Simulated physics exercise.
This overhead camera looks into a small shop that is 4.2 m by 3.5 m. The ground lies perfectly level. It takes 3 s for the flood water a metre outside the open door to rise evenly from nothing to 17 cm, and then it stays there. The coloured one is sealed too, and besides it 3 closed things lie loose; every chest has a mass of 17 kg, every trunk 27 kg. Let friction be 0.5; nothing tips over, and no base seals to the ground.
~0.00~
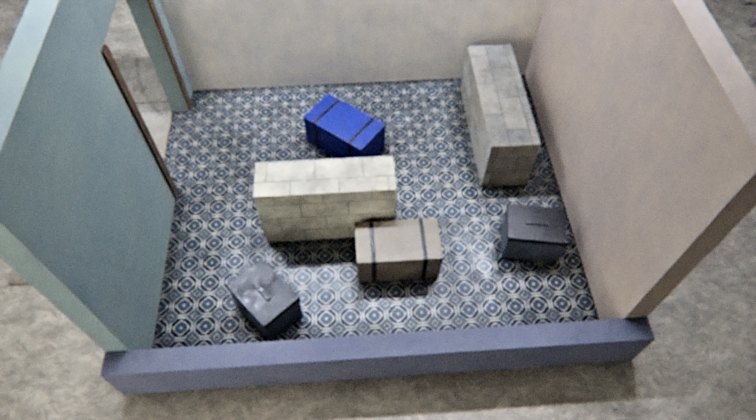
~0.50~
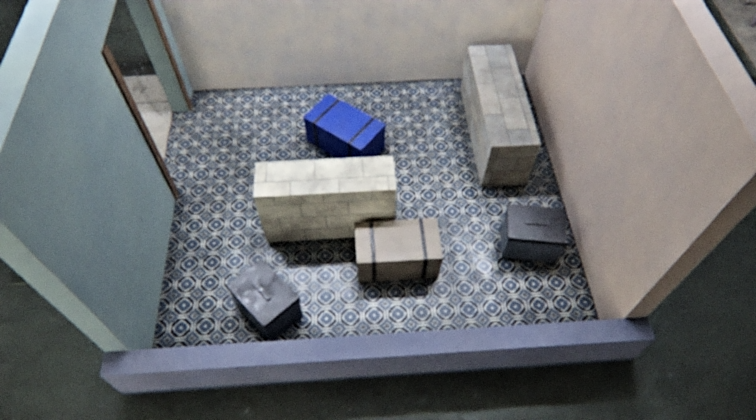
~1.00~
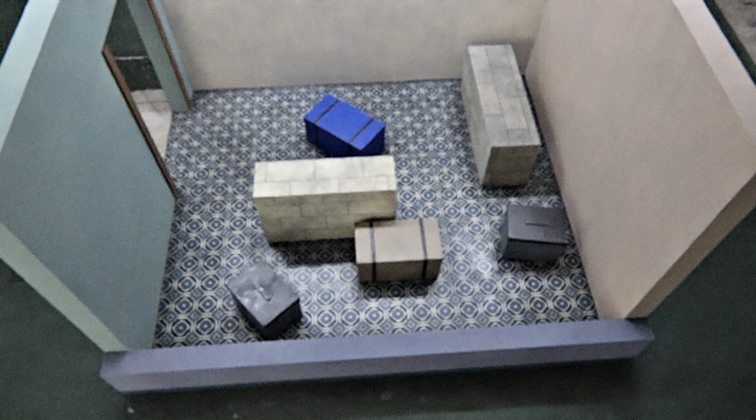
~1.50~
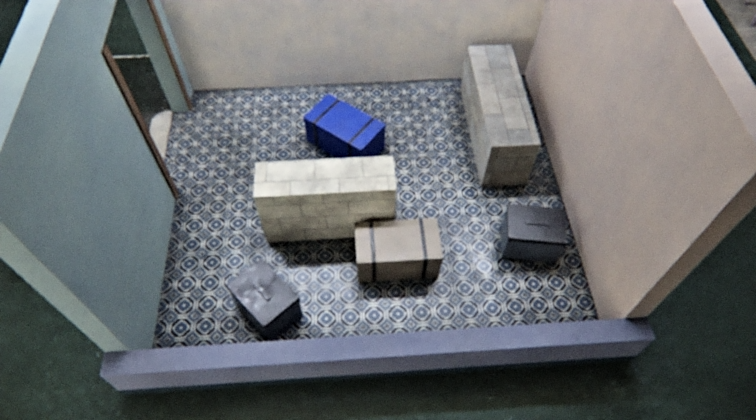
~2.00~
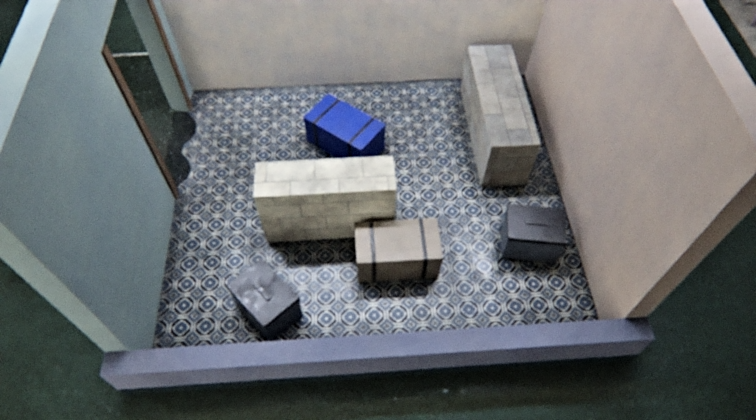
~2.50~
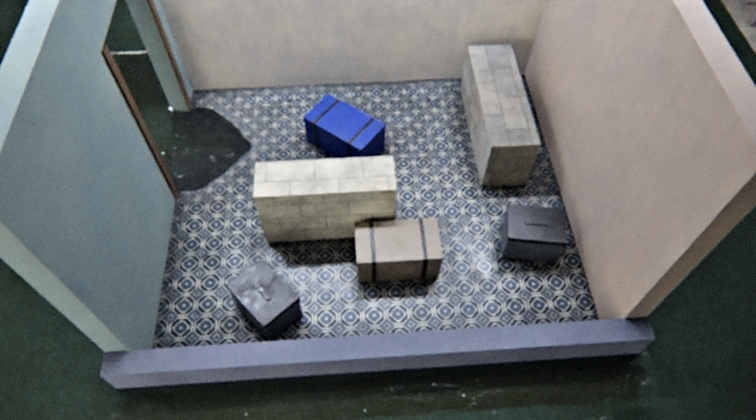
Dark water surrounds a small tiled room and spreads in through the left doorway.
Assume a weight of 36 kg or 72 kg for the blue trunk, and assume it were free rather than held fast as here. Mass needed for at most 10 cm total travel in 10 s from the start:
My guess is only the heavier amount suffices.
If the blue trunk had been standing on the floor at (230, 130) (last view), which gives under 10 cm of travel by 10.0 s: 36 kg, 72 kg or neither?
Result: Heavy passes, light fails.
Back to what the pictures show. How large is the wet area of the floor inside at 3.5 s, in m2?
At that time the wet patch spans about 3.0 m2.
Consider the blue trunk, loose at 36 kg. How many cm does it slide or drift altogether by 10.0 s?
It covers about 120 cm altogether.
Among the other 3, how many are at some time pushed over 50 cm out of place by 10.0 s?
0.
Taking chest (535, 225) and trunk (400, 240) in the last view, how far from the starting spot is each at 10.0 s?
They've ended up 5 cm and 0 cm away, in that order.
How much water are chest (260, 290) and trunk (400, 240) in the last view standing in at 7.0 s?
First roughly 1 cm, second roughly 1 cm.
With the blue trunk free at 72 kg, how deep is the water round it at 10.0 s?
Around 11 cm.
After 3.5 s the blue trunk would be 0 cm from its start with 36 kg and 0 cm from its start with 72 kg; 2 cm of water round it then.
After 4.5 s the blue trunk would be 0 cm from its start with 36 kg and 0 cm from its start with 72 kg; 5 cm of water round it then.
After 7.0 s the blue trunk would be 6 cm from its start with 36 kg and 0 cm from its start with 72 kg; 8 cm of water round it then.
After 10.0 s the blue trunk would be 110 cm from its start with 36 kg and 0 cm from its start with 72 kg; 11 cm of water round it then.
